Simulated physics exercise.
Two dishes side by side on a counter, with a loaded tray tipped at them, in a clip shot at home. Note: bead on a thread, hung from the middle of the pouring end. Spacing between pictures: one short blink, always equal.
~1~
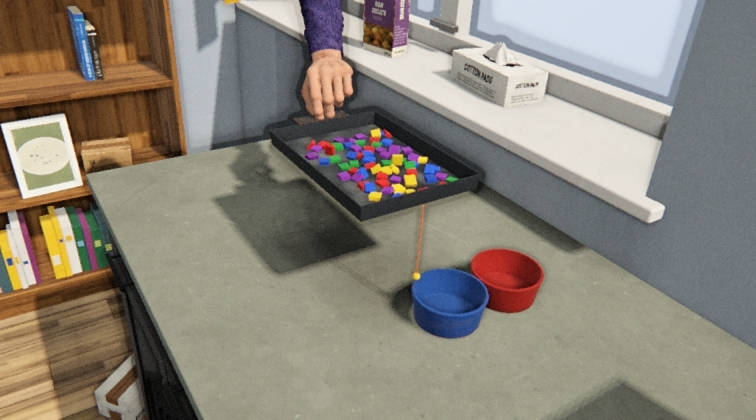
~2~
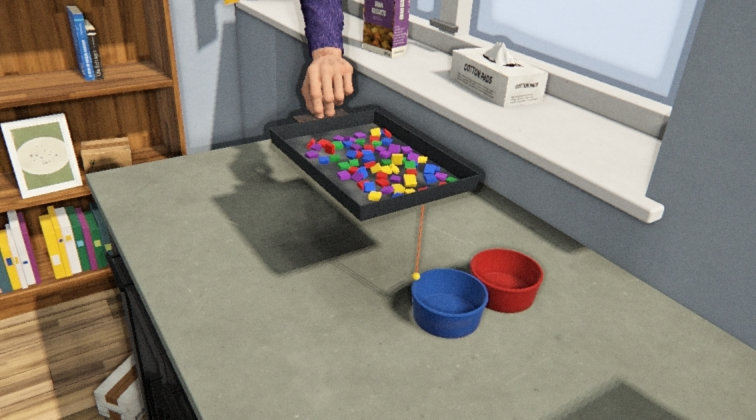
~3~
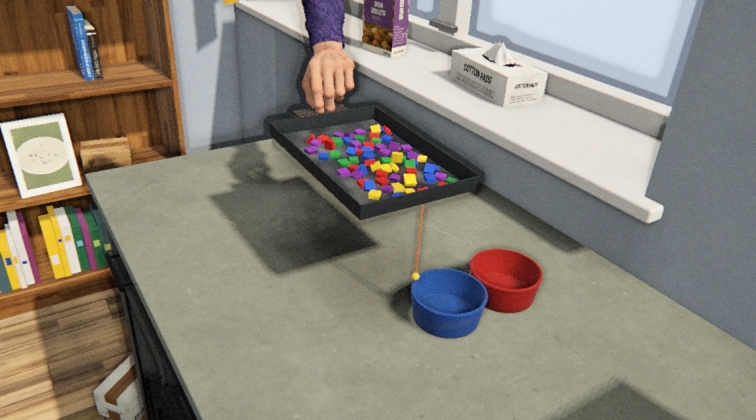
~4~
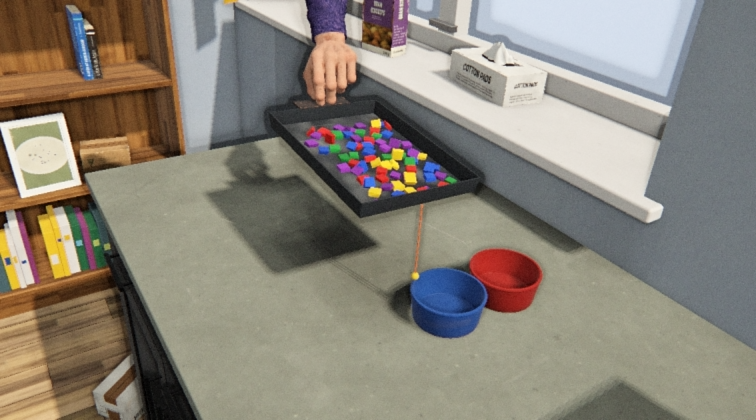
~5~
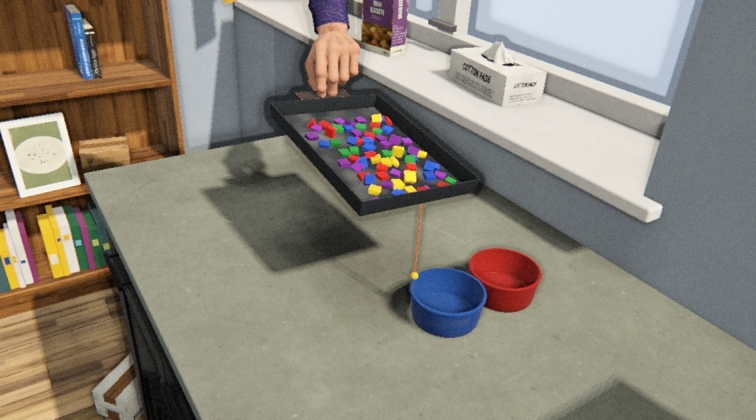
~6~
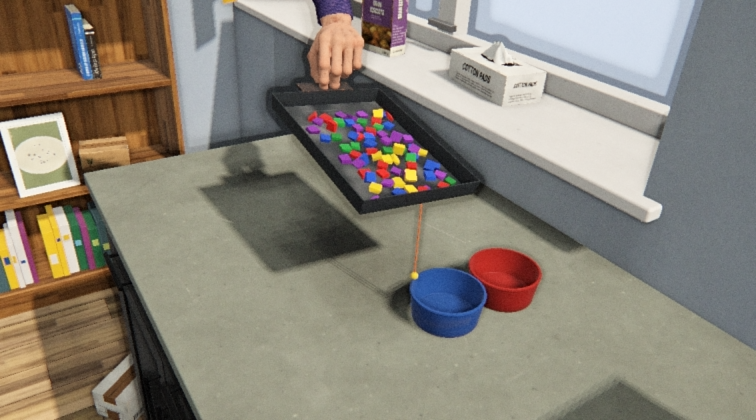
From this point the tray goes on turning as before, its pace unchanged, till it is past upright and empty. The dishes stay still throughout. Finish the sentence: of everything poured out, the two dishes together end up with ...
They end up with the majority of it.
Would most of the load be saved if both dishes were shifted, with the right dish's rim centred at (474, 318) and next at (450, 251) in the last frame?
Try 1: A minority of it. Try 2: A minority of it.
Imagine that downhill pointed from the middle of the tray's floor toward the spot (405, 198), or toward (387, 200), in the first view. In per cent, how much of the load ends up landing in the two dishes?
Shares, approx.: 30 %, then 10 %.
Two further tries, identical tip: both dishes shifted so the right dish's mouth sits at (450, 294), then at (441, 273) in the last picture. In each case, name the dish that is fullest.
Place 1: The one on the right side; place 2: The one on the right side.
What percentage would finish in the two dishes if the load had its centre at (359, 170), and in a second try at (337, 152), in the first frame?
Roughly 70 % and then 60 %.
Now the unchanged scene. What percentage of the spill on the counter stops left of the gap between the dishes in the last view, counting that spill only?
About 100 %.
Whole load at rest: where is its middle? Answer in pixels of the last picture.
Somewhere around (468, 293) in the final view.
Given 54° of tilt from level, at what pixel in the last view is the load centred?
The load is centred about (432, 158).
Soon after the last picture, tray tipped steeply; all on the tray.
A little later, tray tipped right over; nearly all on the tray; a stray few in the left dish; a stray few in the right dish; a stray few outside both; a stray few in the air.
Later still, tray tipped past a quarter turn; about a third in the left dish; about a third in the right dish; about a third outside both.
At rest, tray tipped past a quarter turn; about a third in the left dish; about a third in the right dish; about a third outside both.
